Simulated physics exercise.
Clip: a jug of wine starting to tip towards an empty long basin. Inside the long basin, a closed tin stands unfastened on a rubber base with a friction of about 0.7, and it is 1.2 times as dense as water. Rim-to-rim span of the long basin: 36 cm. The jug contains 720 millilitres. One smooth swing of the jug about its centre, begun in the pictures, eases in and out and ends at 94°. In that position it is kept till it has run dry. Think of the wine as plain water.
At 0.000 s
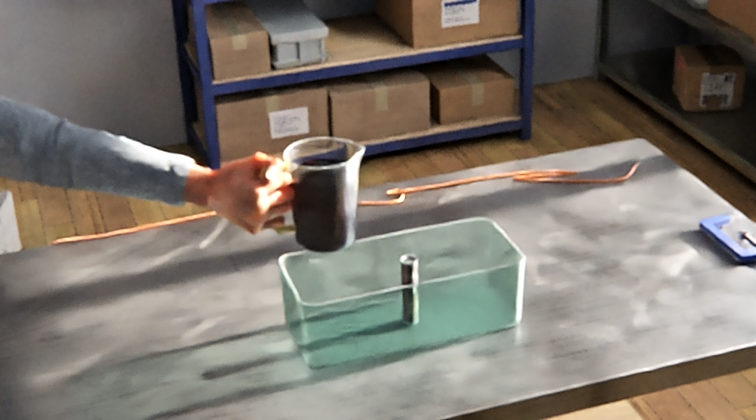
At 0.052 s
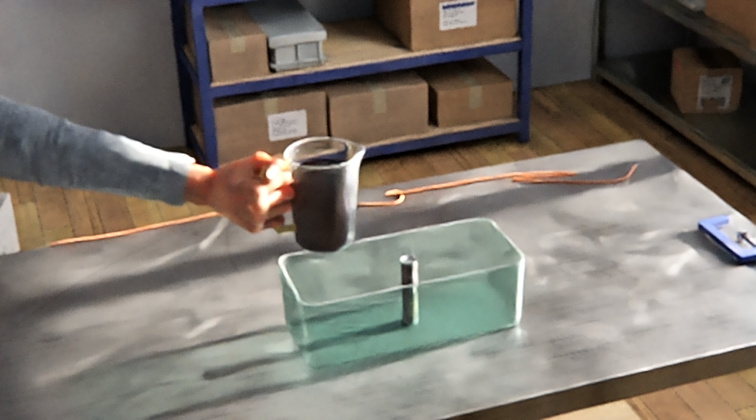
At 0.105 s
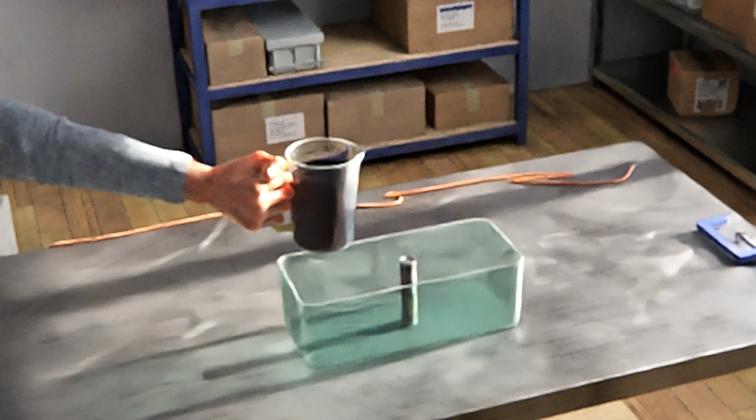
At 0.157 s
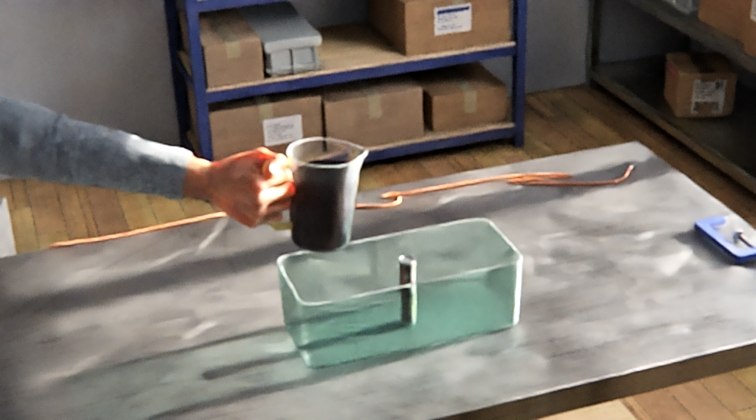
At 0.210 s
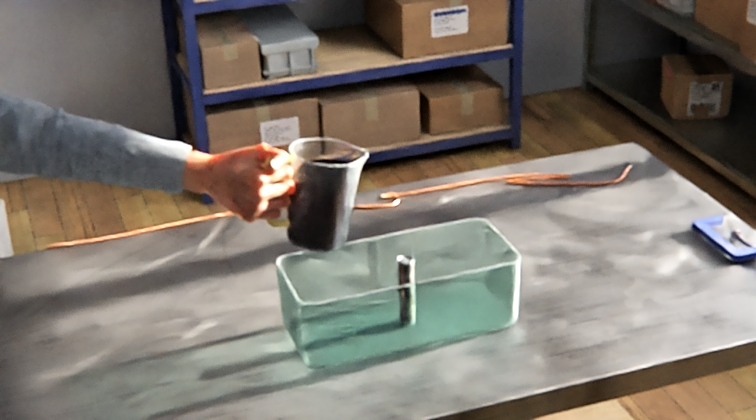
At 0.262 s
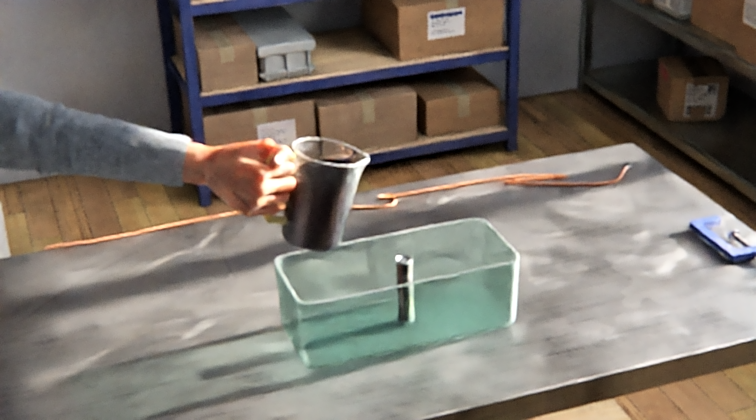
We see a hand holding a jug of dark liquid above a long, clear basin with a small upright cylinder inside, on a grey table; the jug starts upright, then leans slightly to the right.
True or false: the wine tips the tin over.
False.
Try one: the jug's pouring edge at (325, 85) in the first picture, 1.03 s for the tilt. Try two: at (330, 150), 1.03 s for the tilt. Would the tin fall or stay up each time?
Try 1: Tipped over; try 2: Tipped over.
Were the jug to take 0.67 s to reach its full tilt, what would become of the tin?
So the tin will hold steady.
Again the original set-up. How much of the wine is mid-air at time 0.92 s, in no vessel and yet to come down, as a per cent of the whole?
Around 20 per cent of the liquid is in flight.
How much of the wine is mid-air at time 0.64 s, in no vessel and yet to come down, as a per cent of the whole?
I'd say close to 10 per cent.
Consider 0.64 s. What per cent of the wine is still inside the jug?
Close to 90 percent of the liquid remains at that time.
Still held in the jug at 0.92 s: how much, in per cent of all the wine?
48 %.
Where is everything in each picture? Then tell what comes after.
It leans 0°; its right rim is at (363, 147); the wine meets the walls at (289, 177) and (352, 166); the long basin's rim runs from (290, 282) to (507, 239); the tin's top is at (409, 262), in the first frame.
It leans 1°; its right rim is at (363, 147); the wine meets the walls at (289, 177) and (352, 166), in the second frame.
It leans 2°; its right rim is at (364, 149); the wine meets the walls at (290, 177) and (353, 167), in the third frame.
It leans 5°; its right rim is at (366, 150); the wine meets the walls at (290, 176) and (353, 167), in the fourth frame.
It leans 9°; its right rim is at (367, 153); the wine meets the walls at (291, 176) and (354, 166), in the fifth frame.
It leans 14°; its right rim is at (369, 156); the wine meets the walls at (291, 177) and (356, 166), in the sixth frame.
By 0.64 s the tilt is 65° and 90 per cent is still to pour; the tin stands where it began.
By 0.92 s the tilt is 91° and 48 per cent is still to pour; the tin stands where it began.
By 1.21 s the tilt is 94° and 13 per cent is still to pour; the tin stands where it began.
By 1.53 s the tilt is 94° and 2 per cent is still to pour; the tin stands where it began.
At rest the tin stands where it began.
